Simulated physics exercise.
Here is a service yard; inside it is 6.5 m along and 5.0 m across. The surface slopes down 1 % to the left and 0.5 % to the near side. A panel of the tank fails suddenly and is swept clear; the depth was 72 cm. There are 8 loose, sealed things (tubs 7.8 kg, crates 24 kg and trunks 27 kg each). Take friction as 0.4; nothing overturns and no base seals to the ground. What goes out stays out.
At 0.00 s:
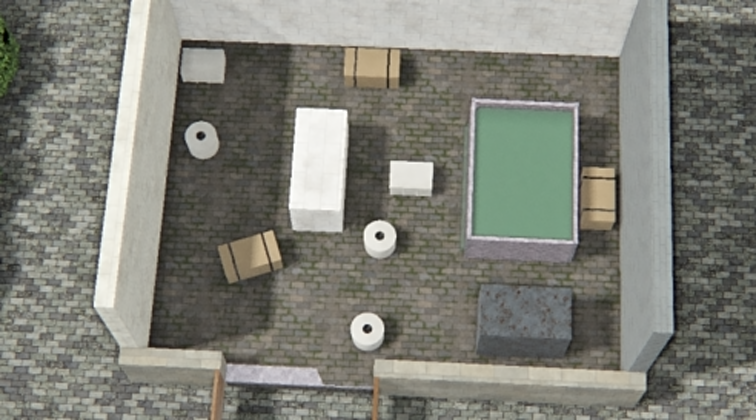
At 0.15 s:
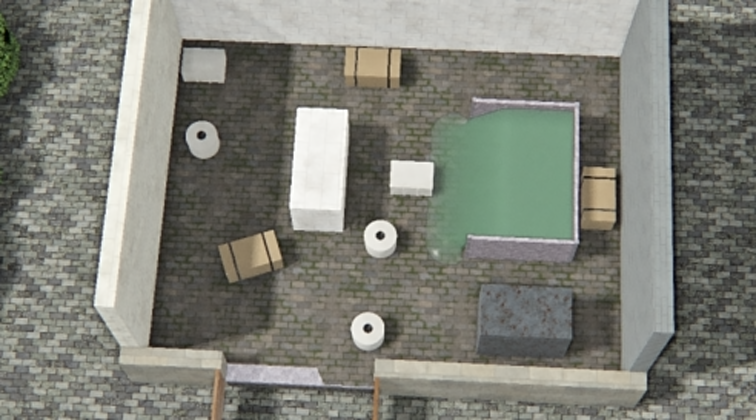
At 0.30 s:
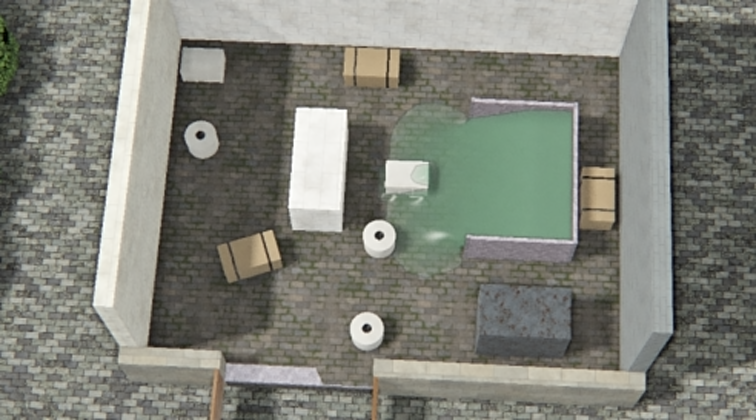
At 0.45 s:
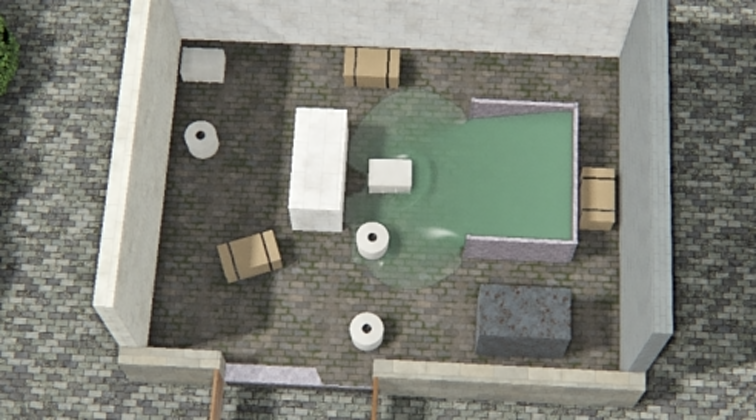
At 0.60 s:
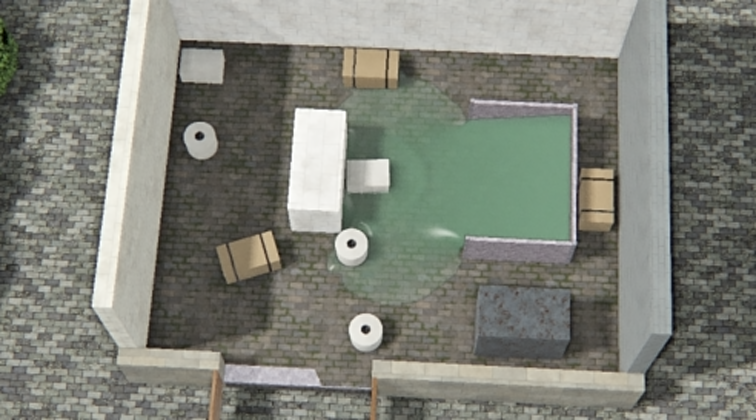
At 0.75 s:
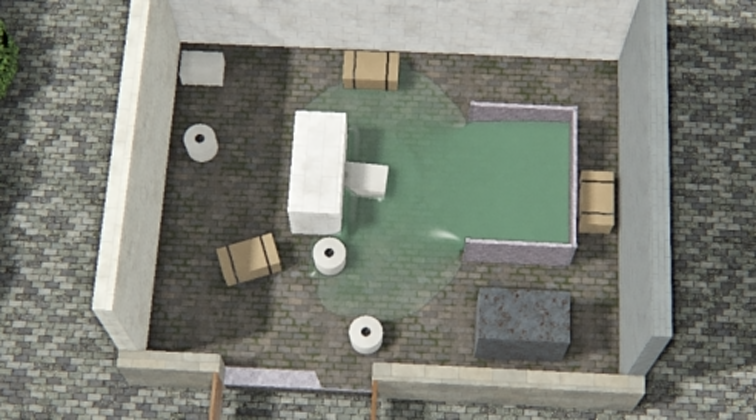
Green water fills a walled tank on the right of a paved yard enclosed by pale walls, seen from high above by a still camera. A tall white block stands left of centre, with a small white crate, white tubs, tan boxes and a dark speckled block around it. The tank's left side opens, water spreads leftward across the paving, and the small crate slides against the tall block, turning slightly, while the nearest tub shifts left and toward the viewer.
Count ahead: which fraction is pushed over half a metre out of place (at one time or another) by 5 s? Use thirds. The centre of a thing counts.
That comes to two thirds or above.
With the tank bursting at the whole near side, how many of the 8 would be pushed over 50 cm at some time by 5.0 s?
Then 4.
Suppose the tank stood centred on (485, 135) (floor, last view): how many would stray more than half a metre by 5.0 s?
Then 7.
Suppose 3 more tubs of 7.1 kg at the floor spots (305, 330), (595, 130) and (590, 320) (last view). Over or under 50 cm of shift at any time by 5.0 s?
In that order: Over, less, under.
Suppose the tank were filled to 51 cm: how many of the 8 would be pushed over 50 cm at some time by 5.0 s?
In that case 6 of them.
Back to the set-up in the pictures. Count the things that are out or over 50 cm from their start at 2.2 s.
3 of them.
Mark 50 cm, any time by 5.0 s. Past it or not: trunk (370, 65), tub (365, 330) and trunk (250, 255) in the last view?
In that order: Over, past it, more.
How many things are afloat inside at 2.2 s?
4 of them.
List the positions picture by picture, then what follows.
A tub at (380, 236) rests on the ground; a crate at (412, 175), on the bottom; water covers 2.8 m2; 0 of 8 have shifted, in the first picture.
A tub at (381, 236) rests on the ground; a crate at (412, 174), on the bottom; 3.9 m2 under water; 0 of 8 have shifted, in the second picture.
A tub at (380, 236) rests on the ground; a crate at (407, 174) rests on the ground, 6 cm from its start; 5.3 m2 under water; 1 of 8 have shifted, in the third picture.
A tub at (373, 237) rests on the ground, 10 cm from its start; a crate at (390, 173), on the bottom, 30 cm from its start; 6.9 m2 under water; 2 of 8 have shifted, in the fourth picture.
A tub at (352, 244), on the bottom, 39 cm from its start; a crate at (368, 173), on the bottom, 60 cm from its start; water covers 8.2 m2; 2 of 8 have shifted, in the fifth picture.
A tub at (329, 253) rests on the ground, 72 cm from its start; a crate at (365, 177), afloat, 64 cm from its start; water covers 9.4 m2; 2 of 8 have shifted, in the sixth picture.
After 1.1 s 2 of 8 are over 50 cm from their spots; 1 afloat.
After 2.2 s 3 of 8 are over 50 cm from their spots; 4 afloat.
After 3.5 s 6 of 8 are over 50 cm from their spots; 2 afloat.
After 5.0 s 7 of 8 are over 50 cm from their spots, and 7 have been at some point; 3 afloat.
